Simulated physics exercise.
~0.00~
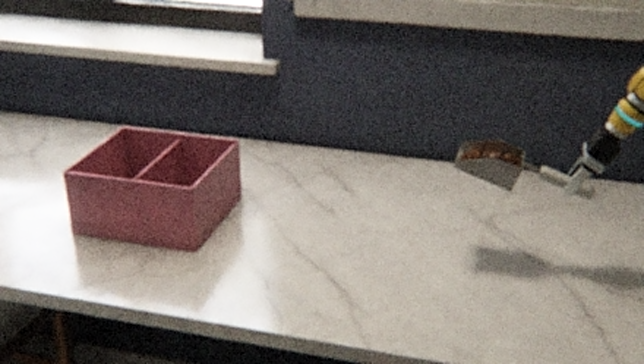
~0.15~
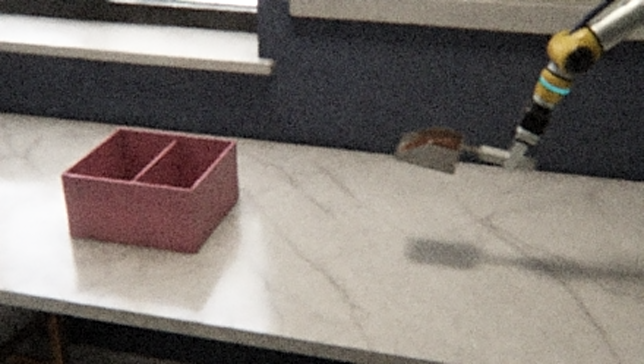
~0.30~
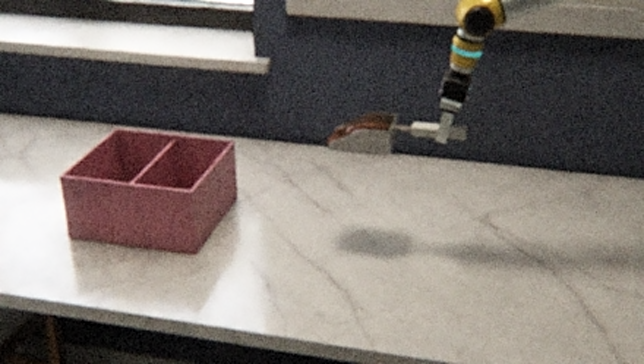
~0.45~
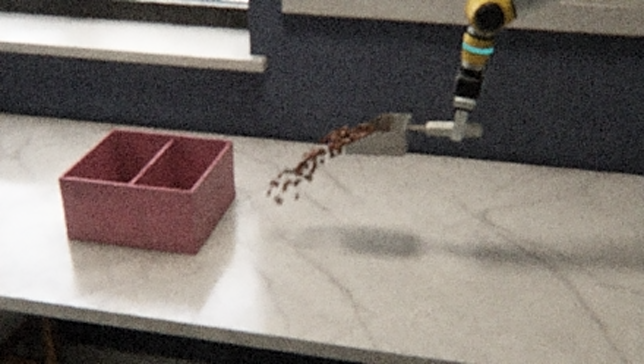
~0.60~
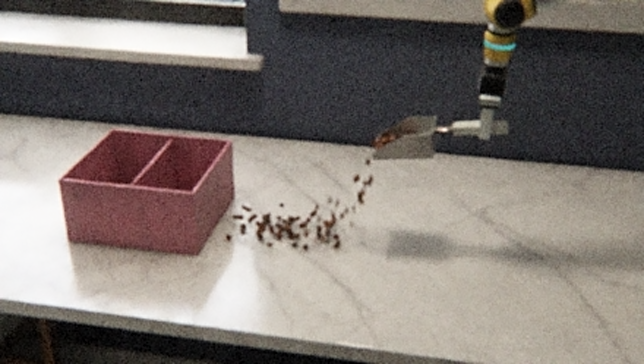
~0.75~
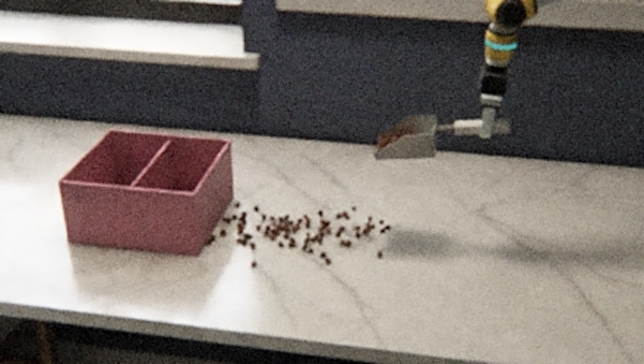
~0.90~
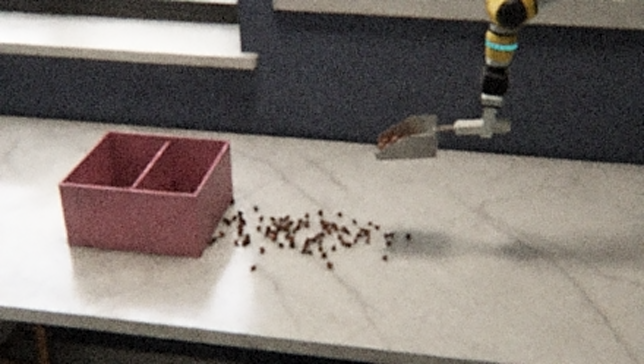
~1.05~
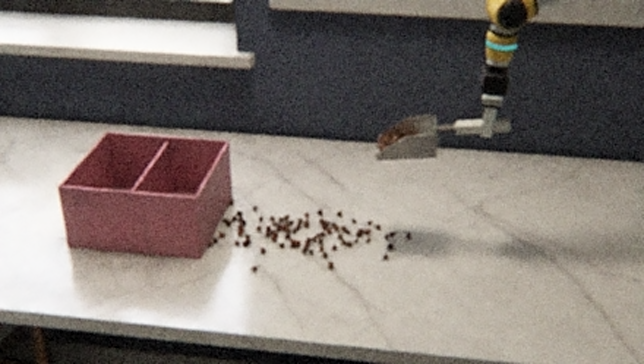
A robot arm moves a scoop left, then backs right, spilling brown pellets beside a red box.
